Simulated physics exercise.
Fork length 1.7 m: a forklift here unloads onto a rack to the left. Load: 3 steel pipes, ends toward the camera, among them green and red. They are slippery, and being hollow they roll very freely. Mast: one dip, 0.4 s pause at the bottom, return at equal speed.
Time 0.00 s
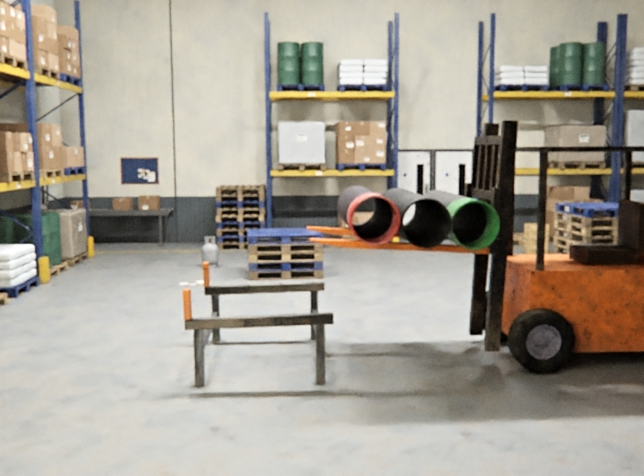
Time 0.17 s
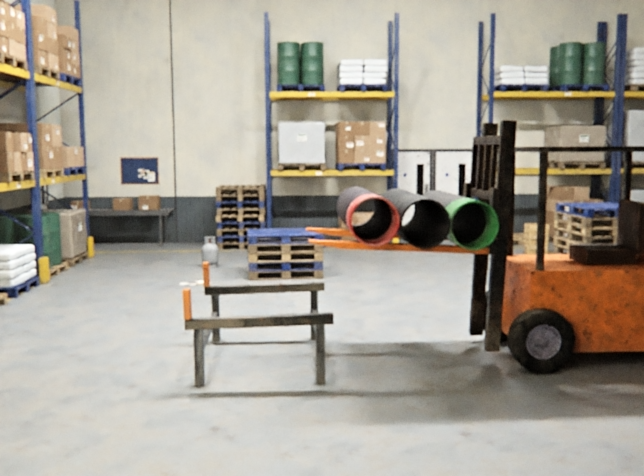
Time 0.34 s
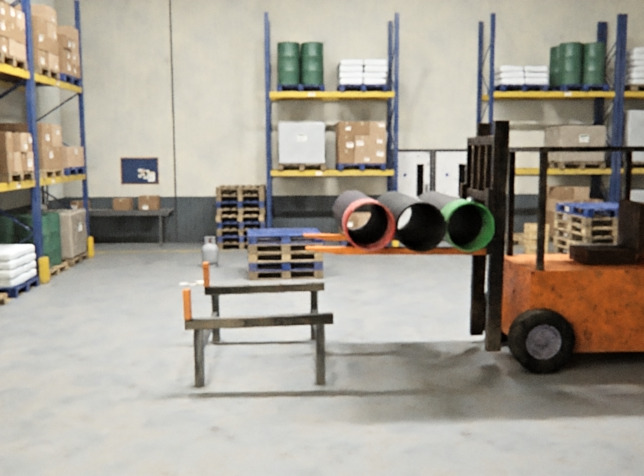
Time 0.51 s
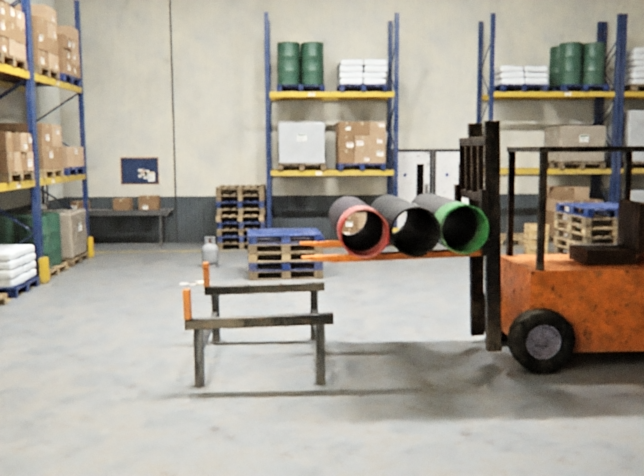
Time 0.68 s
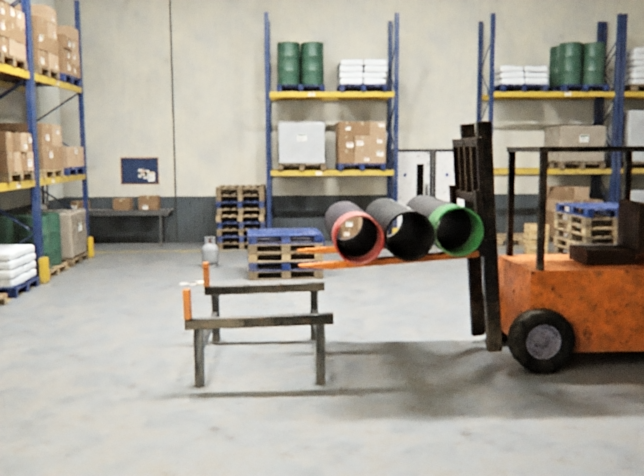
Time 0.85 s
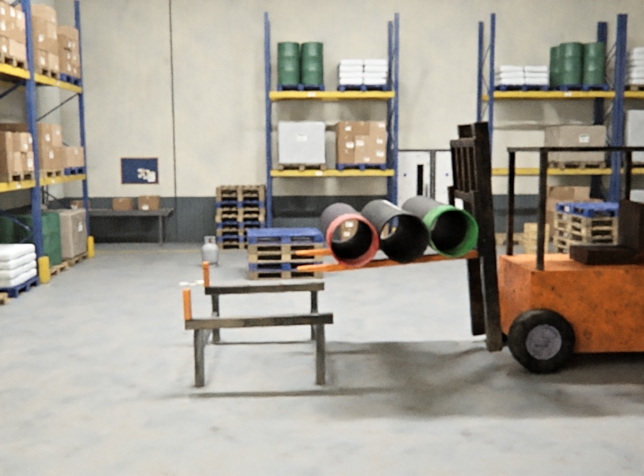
An orange forklift carrying three dark pipes, one rimmed red and one green, gradually tilted its forks downward to the left, and the pipes shifted slightly left and lower beside a low rack.
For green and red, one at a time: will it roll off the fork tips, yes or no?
Green: No; red: Yes.
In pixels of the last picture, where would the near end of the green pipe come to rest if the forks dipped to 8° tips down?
Around pixel (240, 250).
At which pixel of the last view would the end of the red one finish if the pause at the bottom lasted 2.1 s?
(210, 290), roughly.
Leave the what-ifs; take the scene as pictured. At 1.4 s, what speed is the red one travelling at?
Around 0.5 m/s.
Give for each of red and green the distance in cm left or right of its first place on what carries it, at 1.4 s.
By then red is 25 left of its start, and green is 25 left of its start.
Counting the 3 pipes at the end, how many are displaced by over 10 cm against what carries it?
Count: 1.
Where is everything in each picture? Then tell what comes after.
Green at (476, 226), red at (376, 221); forks 3° tips up; tips at (313, 240); 3 of the 3 lie directly on the forks, in the first picture.
Green at (475, 226), red at (375, 222); forks 3° tips up, in the second picture.
Green at (471, 227), red at (371, 227); forks 1° tips up, in the third picture.
Green at (465, 230), red at (365, 234); forks 2° tips down; tips at (305, 258), in the fourth picture.
Green at (460, 232), red at (360, 240); forks 4° tips down, in the fifth picture.
Green at (454, 233), red at (354, 243); forks 5° tips down; tips at (301, 269), in the sixth picture.
After 1.4 s, green is on the forks, 115 cm from the tips, rolling left; red is on the forks, 30 cm from the tips, rolling left; 0 of 3 have left the forks.
After 2.0 s, green is on the forks, 80 cm from the tips, rolling left; red is on the rack, 105 cm from the rack's far end, rolling left; 1 of 3 has left the forks.
At rest (6.4 s), green is on the forks, 145 cm from the tips; red is on the rack, 30 cm from the rack's far end; 1 of 3 has left the forks.
